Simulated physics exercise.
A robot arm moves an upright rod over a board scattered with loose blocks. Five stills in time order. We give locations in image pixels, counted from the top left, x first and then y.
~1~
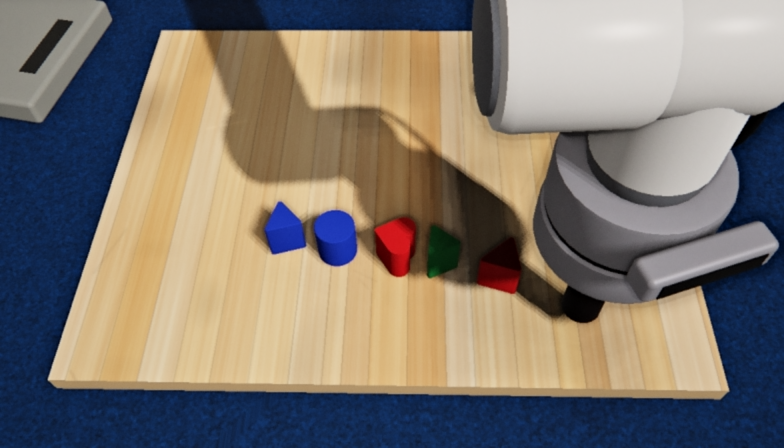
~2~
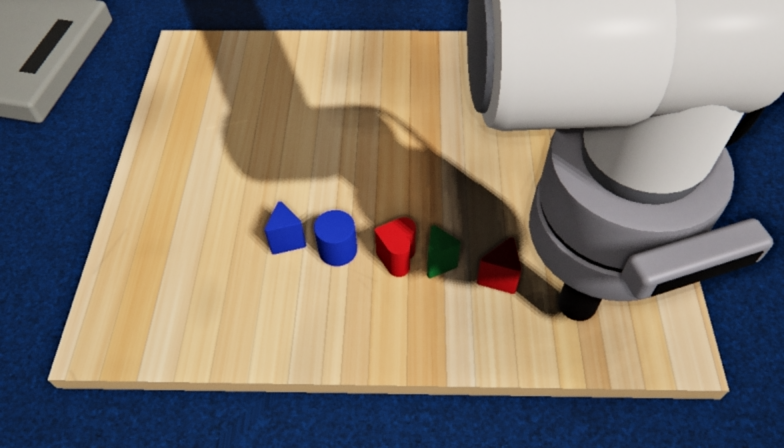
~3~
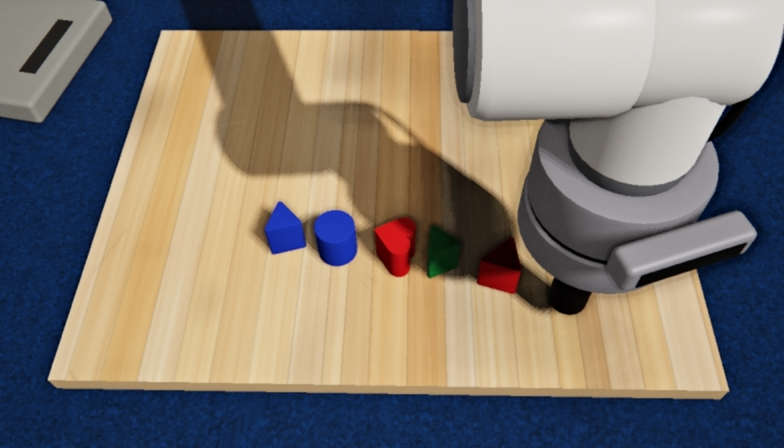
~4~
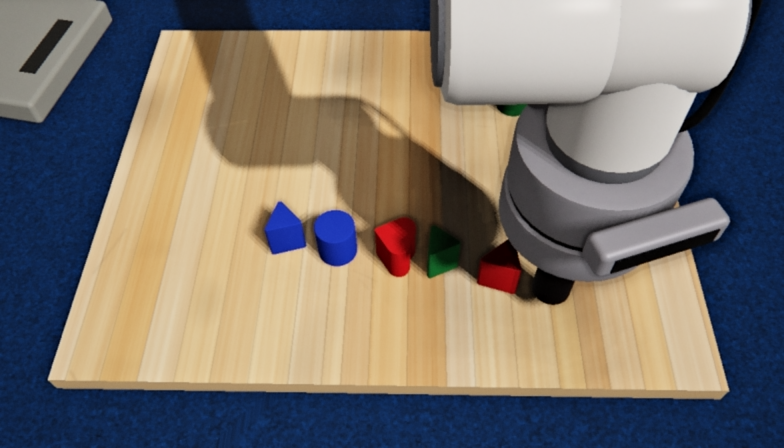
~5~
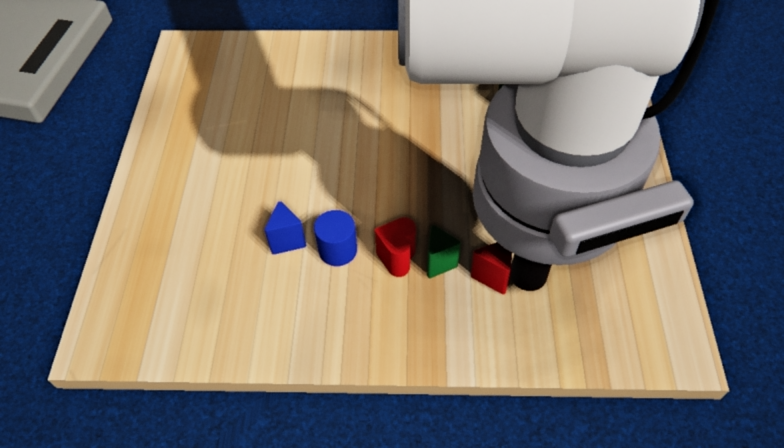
A pale wooden board lies on a deep blue surface, seen from above at a slight angle by a still camera. A blue three-sided block, a blue cylinder, a red heart-shaped block, a green three-sided block and a red three-sided block form a row left of a white and grey robot arm. The arm moves its black rod leftward and slightly up the view, nudging the rightmost red block slightly left.
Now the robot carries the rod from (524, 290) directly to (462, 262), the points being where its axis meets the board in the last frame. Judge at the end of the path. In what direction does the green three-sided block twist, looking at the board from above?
The block turns counter-clockwise.
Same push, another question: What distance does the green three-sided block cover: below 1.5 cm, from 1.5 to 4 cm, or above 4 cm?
The distance will be 1.5 to 4 cm.
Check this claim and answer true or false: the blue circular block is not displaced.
True.
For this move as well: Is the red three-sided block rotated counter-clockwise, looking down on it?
In short: No.
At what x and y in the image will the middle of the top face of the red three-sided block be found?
The centre of its top will be at (444, 218).
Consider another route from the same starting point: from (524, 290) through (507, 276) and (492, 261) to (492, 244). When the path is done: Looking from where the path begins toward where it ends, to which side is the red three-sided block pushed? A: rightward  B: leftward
Answer: B.
What follows on the original path. Halfway along, rod at (496, 261); green three-sided block at (431, 237), turned 25° anticlockwise; red three-sided block at (469, 237), turned 25° clockwise.
At the end, rod at (464, 247); blue circular block not moved; red heart block at (385, 234), turned 35° anticlockwise; green three-sided block at (413, 228), turned 35° anticlockwise; red three-sided block at (444, 218), turned 40° clockwise.
